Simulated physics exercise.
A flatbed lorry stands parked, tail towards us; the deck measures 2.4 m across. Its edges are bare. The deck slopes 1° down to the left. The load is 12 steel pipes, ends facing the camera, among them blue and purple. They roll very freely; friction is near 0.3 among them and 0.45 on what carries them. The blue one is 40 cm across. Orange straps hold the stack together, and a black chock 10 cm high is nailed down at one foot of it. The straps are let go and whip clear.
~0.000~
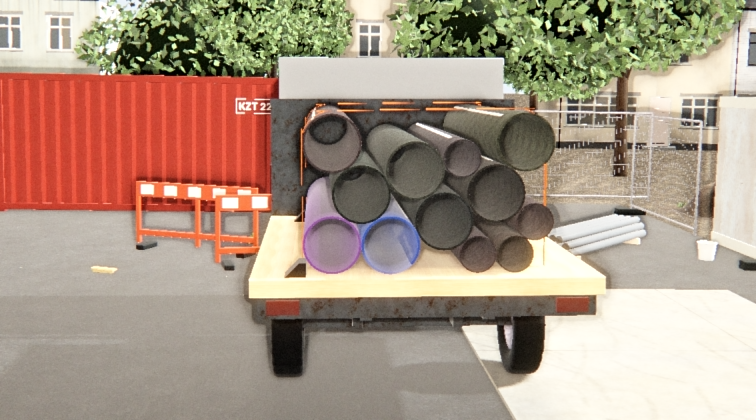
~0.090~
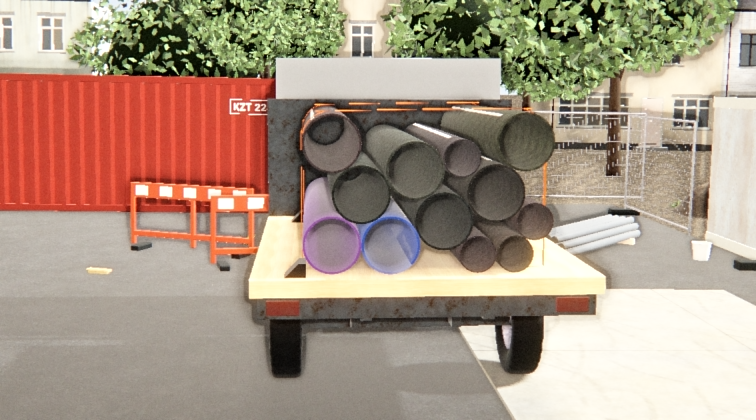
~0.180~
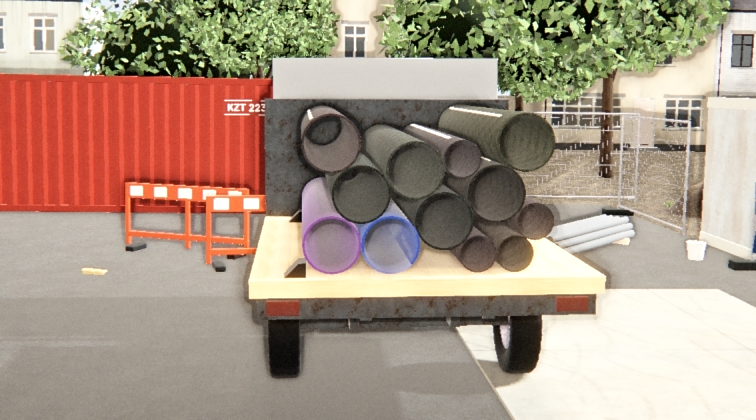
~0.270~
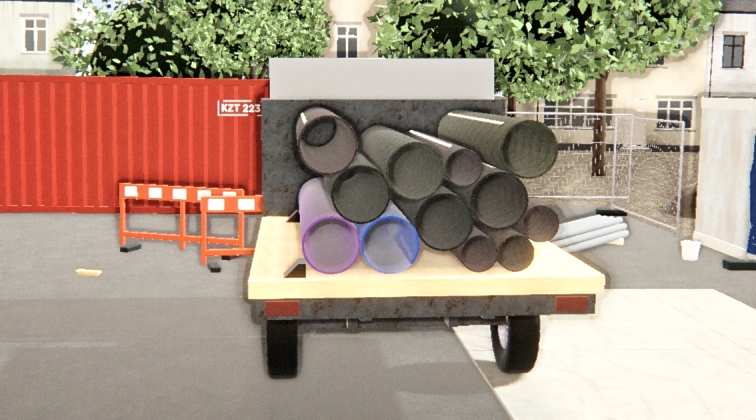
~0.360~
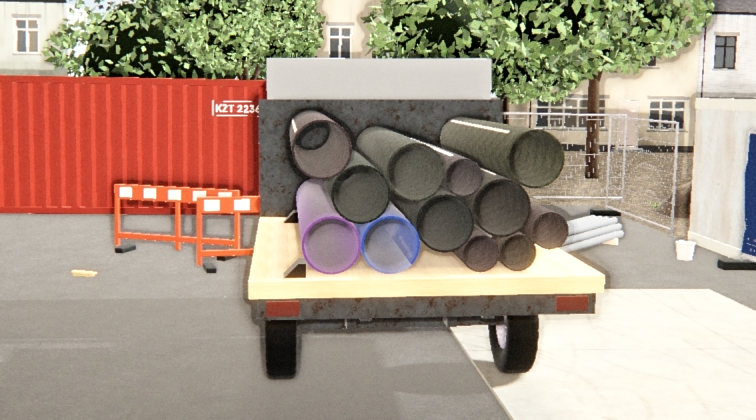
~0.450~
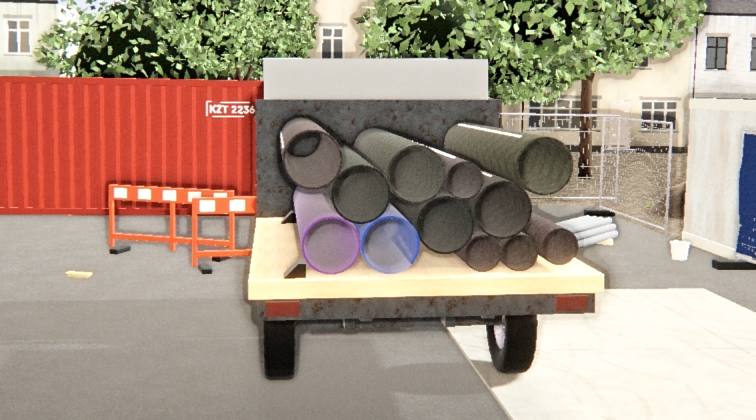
In a paved yard by a red container, the straps around a stack of pipes on a flatbed lorry came away, and the upper and right-hand pipes shifted slightly outwards while the purple and blue ones stayed put.
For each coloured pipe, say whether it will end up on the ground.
The blue one remains on the deck; the purple one is still aboard.
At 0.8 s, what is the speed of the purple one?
Roughly 0.0 m/s.
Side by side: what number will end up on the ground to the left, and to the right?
On the left 1, on the right 4.
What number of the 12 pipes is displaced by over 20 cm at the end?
The count is 7.
By 0.8 s, blue is on the deck, 95 cm from the left edge; purple is on the deck, 55 cm from the left edge; 0 of 12 are off.
Finally (8.8 s), blue is on the deck, 95 cm from the left edge; purple is on the deck, 55 cm from the left edge; 5 of 12 are off.
